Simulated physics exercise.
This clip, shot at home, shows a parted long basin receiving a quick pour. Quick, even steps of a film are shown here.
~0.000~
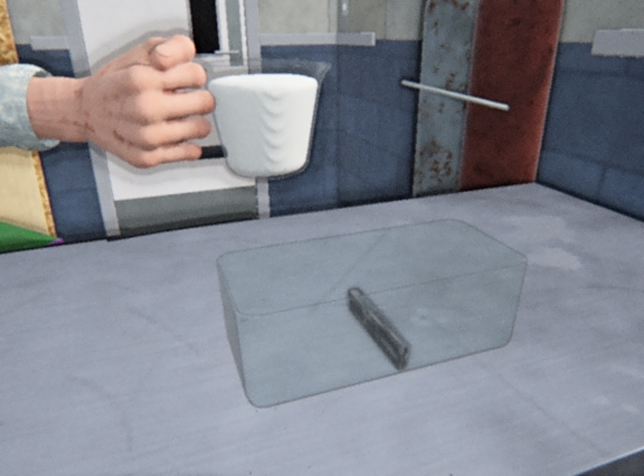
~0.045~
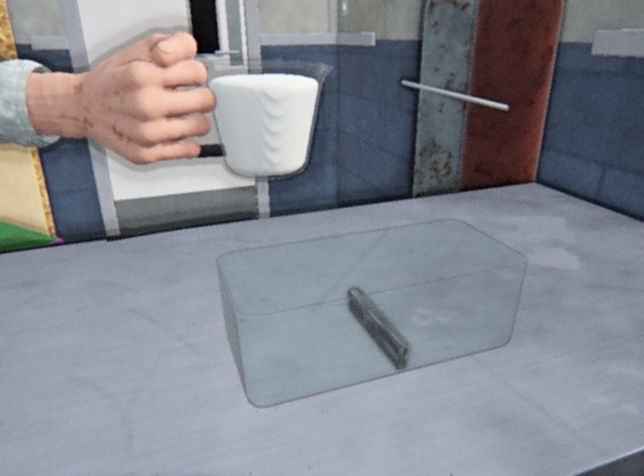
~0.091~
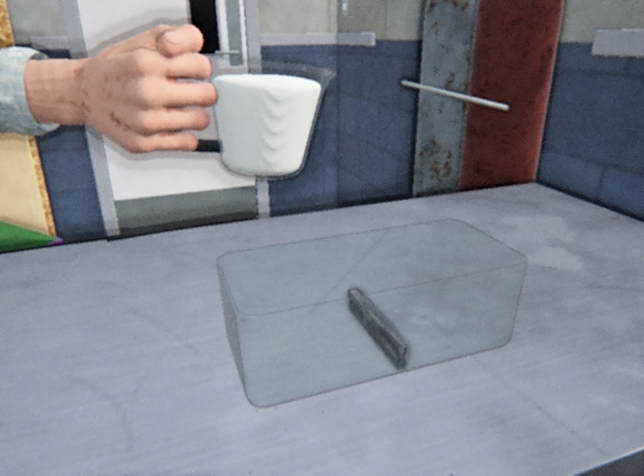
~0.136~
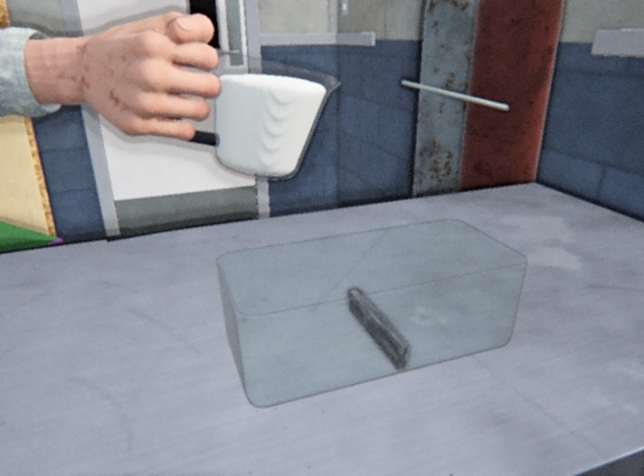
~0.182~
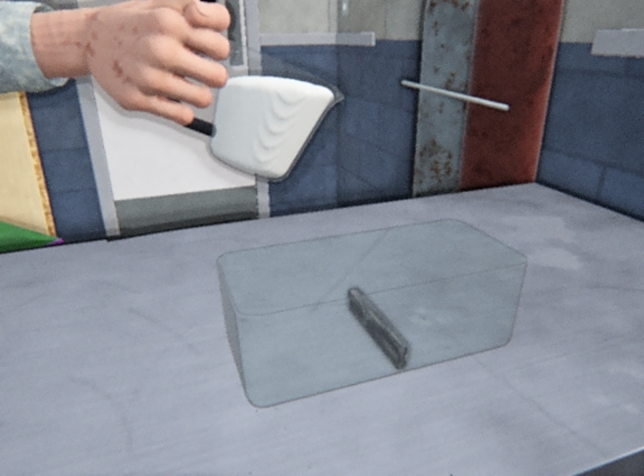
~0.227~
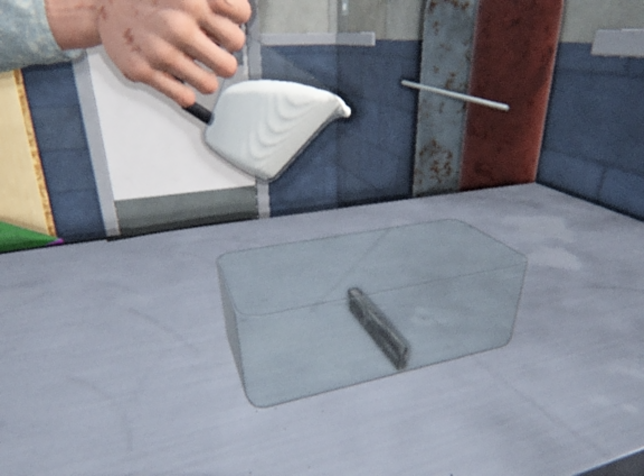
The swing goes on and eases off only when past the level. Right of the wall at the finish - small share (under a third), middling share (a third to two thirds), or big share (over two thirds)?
Middling.
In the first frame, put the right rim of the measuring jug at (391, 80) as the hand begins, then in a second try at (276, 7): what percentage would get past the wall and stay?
Close to 85 % for the first start and close to 15 % for the second.
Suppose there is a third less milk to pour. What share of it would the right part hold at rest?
Something like 15 per cent, give or take.
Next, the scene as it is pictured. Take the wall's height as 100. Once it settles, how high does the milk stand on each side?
Once it settles, the left reaches around 40 and the right around 30.
A moment on, the measuring jug is tipped right over and 33 per cent is still to pour, 4 is left of the wall and 24 right of it.
Next, the measuring jug is tipped right over and 2 per cent is still to pour, 48 is left of the wall and 41 right of it.
Then the measuring jug is tipped right over and 0 per cent is still to pour, 54 is left of the wall and 41 right of it.
Later the measuring jug is tipped right over and 0 per cent is still to pour, 54 is left of the wall and 42 right of it.
Finally, 54 per cent lies left of the wall, 42 right of it and 4 outside.
